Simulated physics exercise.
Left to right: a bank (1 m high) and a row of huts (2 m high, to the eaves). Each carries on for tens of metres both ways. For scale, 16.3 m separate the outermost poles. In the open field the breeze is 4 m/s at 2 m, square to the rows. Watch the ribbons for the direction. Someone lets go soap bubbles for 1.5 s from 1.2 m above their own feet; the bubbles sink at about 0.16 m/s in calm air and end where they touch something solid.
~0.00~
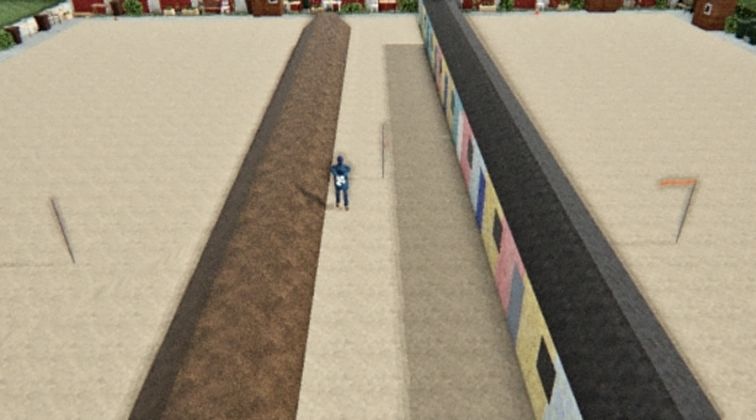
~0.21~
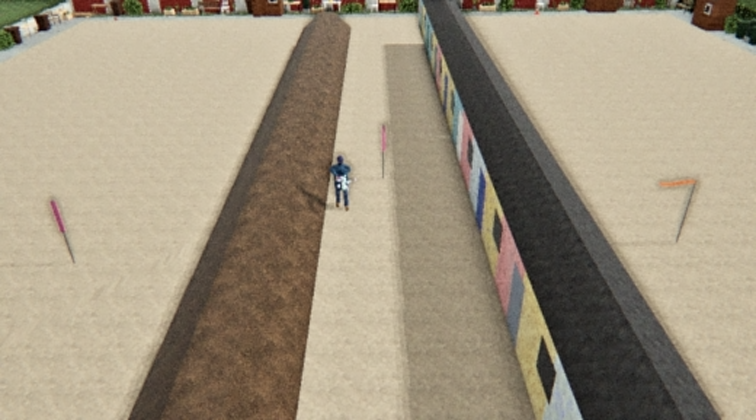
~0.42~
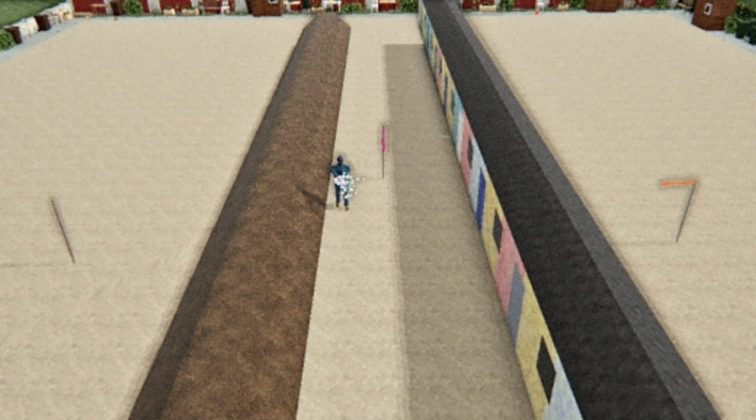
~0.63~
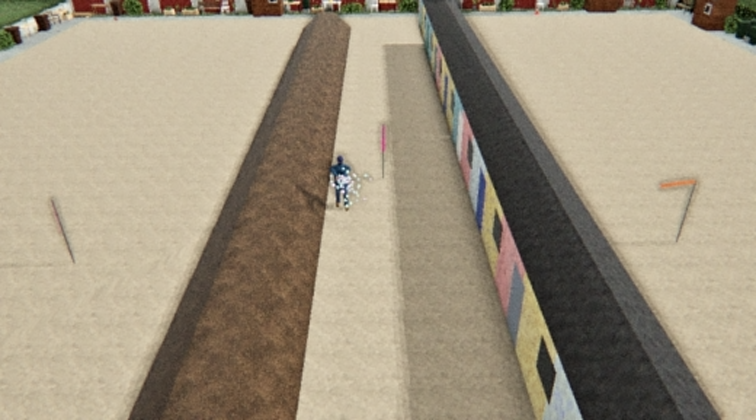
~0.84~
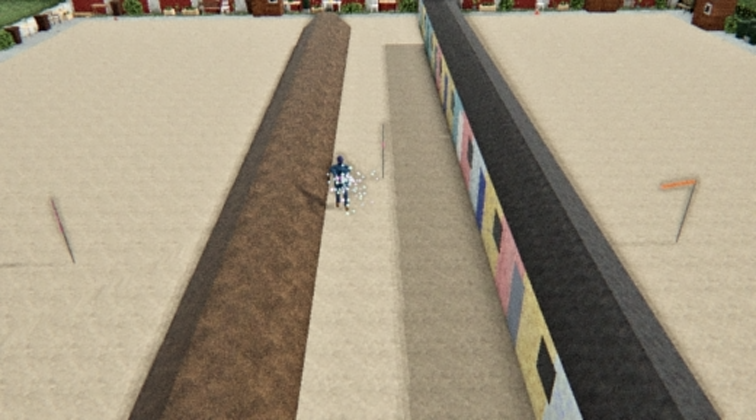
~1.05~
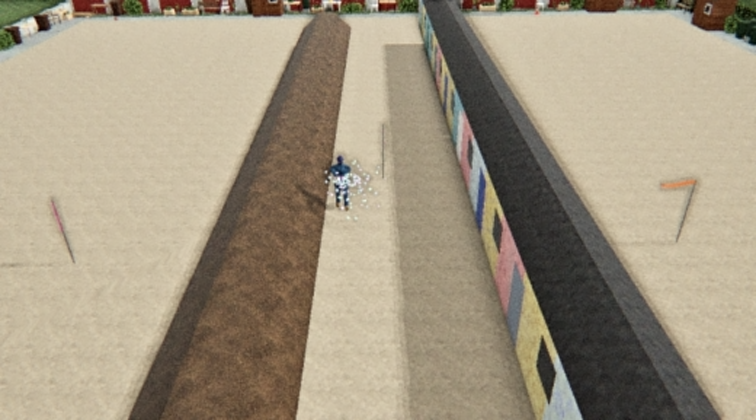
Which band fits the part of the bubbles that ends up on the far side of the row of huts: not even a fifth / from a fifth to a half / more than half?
It is under a fifth that ends up on the far side.
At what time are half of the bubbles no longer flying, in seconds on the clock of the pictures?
At about 10.0 s.
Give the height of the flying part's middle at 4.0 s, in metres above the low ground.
About 1.0 m.
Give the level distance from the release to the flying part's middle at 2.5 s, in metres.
Roughly 1.0 m.
After 2.5 s, 3 % is no longer flying here, and 0 % is beyond the row of huts; the middle of what still flies is 0.9 m above the low ground, near (369, 188).
After 4.0 s, 18 % is no longer flying here, and 0 % is beyond the row of huts; the middle of what still flies is 1.0 m above the low ground, near (390, 187).
After 8.0 s, 42 % is no longer flying here, and 0 % is beyond the row of huts; the middle of what still flies is 1.7 m above the low ground, near (414, 165).
After 20.0 s, 77 % is no longer flying here, and 0 % is beyond the row of huts; the middle of what still flies is 1.8 m above the low ground, near (378, 165).
After 45.0 s, 99 % is no longer flying here, and 0 % is beyond the row of huts.
